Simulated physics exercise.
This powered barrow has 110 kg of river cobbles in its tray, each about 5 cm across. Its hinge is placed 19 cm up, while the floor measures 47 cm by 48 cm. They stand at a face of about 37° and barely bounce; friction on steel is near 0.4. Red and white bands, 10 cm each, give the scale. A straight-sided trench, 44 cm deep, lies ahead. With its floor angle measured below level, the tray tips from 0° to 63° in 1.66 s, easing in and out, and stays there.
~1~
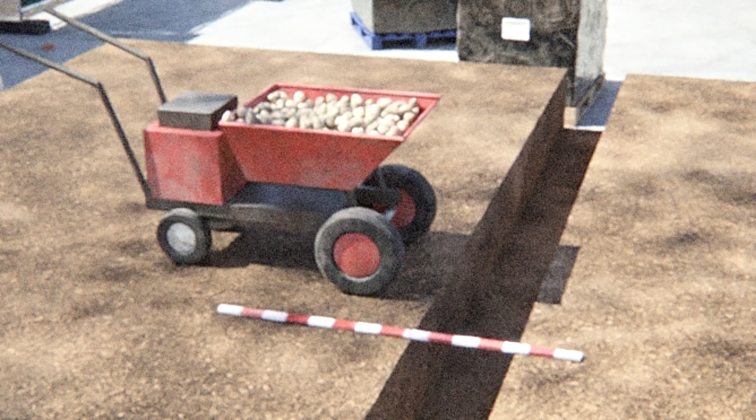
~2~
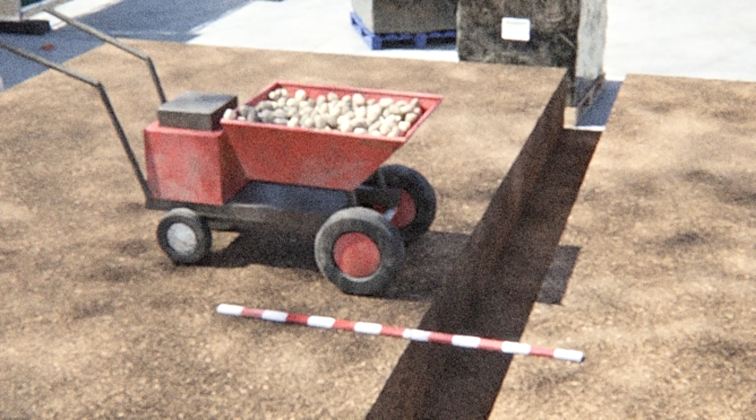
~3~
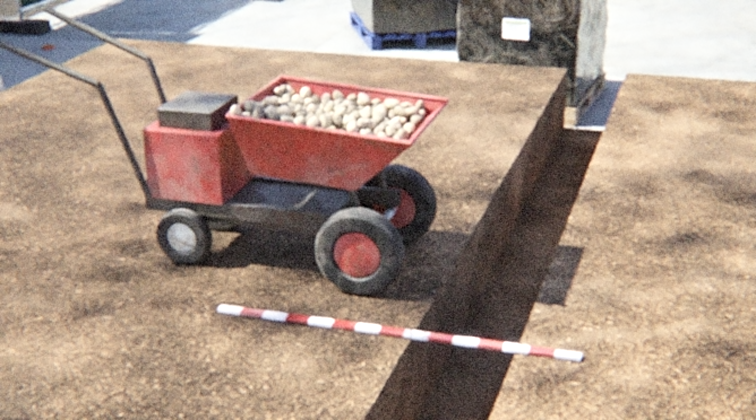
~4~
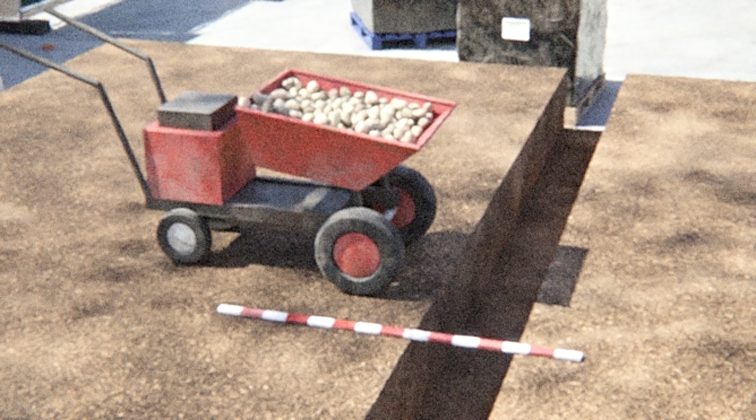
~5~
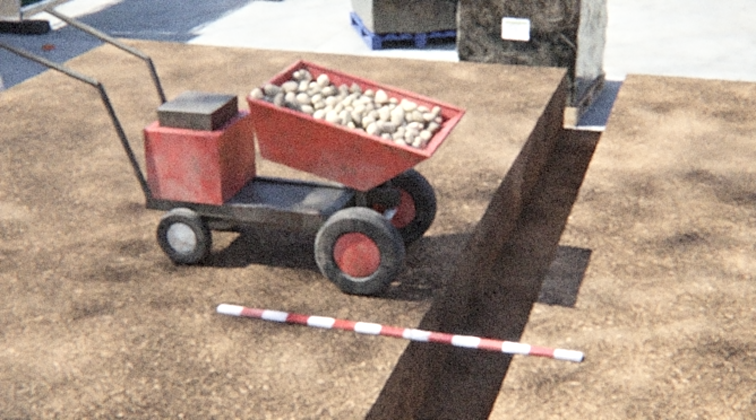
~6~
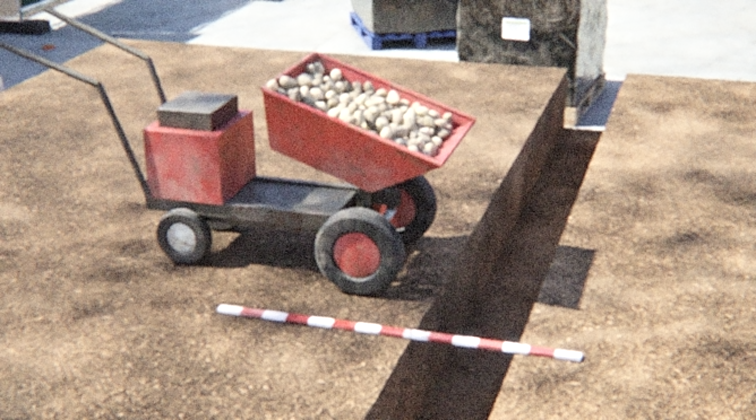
We see a red powered barrow loaded with rounded stones standing beside a straight-sided trench, a red and white banded pole in front; its tray gradually tilts forward to the right, the rear rising away from the chassis.
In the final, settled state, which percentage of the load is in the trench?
60 per cent is in the trench.
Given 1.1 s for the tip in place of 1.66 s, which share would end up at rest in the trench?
Then some 55 per cent would.
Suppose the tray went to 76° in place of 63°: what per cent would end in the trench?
It would be near 60 per cent.
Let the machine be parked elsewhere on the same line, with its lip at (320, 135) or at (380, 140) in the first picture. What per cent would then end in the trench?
From the first spot near 100, from the second near 85 per cent.
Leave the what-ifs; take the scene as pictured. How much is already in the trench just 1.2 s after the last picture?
Approx. 20 % of the load.
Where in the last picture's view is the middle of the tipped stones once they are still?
At about pixel (527, 353) in the last view.
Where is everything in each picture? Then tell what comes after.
The first frame shows lip at (404, 140), floor tilted 0°, highest stones at (368, 111).
The second frame shows lip at (406, 141), floor tilted 1°, highest stones at (341, 107).
In the third frame, the tray is at 4°, its lip at (411, 144); the top of the load is at (306, 102).
The fourth frame shows lip at (420, 149), floor tilted 8°, highest stones at (293, 90).
The fifth frame shows lip at (430, 156), floor tilted 13°, highest stones at (300, 85).
The sixth frame shows lip at (442, 165), floor tilted 19°, highest stones at (310, 77).
Then, 0.6 s after the last picture the floor is at 53°, 100 % in the tray; the foremost stones are at (491, 205).
Then, 1.2 s after the last picture the floor is at 63°, 56 % in the tray, 21 % in the trench, 22 % past the trench; the foremost stones are at (624, 283).
Then, 1.5 s after the last picture the floor is at 63°, 26 % in the tray, 35 % in the trench, 39 % past the trench; the foremost stones are at (709, 299).
Then, 3.5 s after the last picture the floor is at 63°, 0 % in the tray, 60 % in the trench, 40 % past the trench; the foremost stones are past the picture's edge.
